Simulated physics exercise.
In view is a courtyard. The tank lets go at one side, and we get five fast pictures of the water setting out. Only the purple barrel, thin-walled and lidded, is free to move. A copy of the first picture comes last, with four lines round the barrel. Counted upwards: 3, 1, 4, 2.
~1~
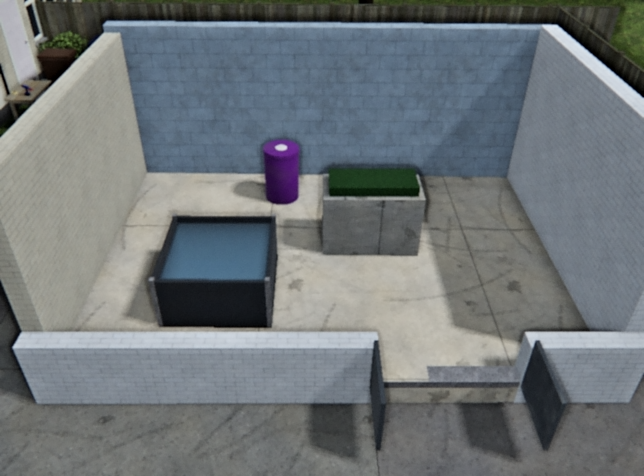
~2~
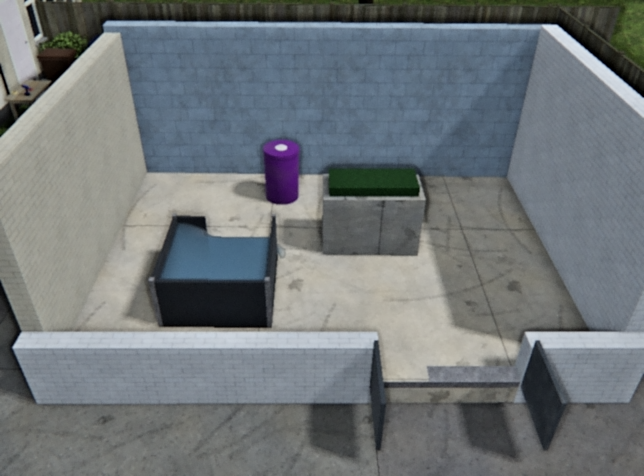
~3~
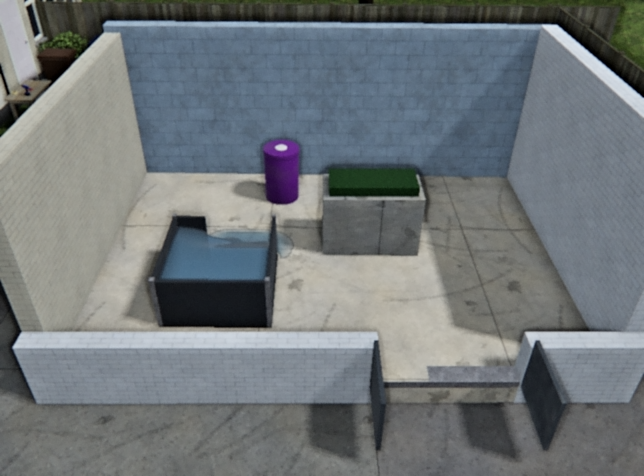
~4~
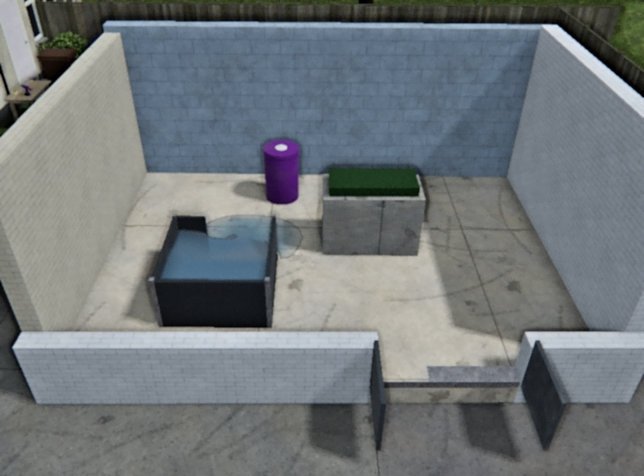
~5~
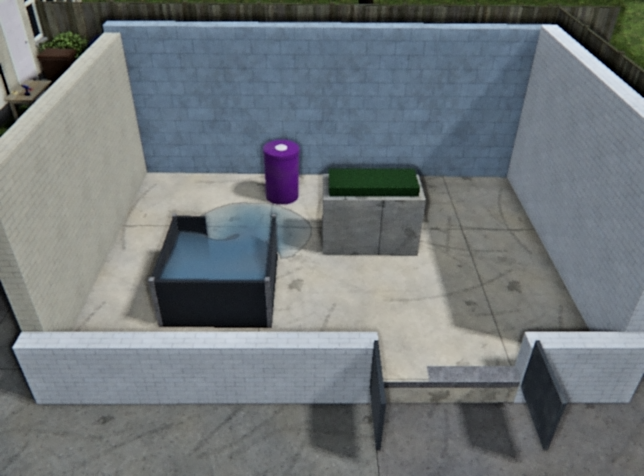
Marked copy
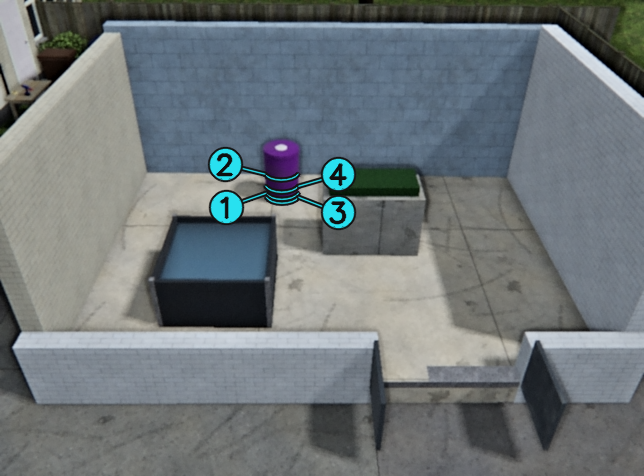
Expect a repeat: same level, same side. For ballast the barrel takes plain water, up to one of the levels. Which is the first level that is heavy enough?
2 is the one.
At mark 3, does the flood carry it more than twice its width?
Yes, it does.
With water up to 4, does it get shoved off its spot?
Yes.
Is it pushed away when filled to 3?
Yes, it does.
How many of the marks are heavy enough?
One of them.
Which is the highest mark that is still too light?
That would be 4.
In cyan, 1 at (281, 199); 2 at (281, 180); 3 at (281, 203); 4 at (281, 192); from the bottom up 3, 1, 4, 2.
For mark 1, it is pushed about 4 times its own width away.
For mark 2, it does not move.
For mark 3, it is pushed about 5 times its own width away.
For mark 4, it is pushed about half its own width away.
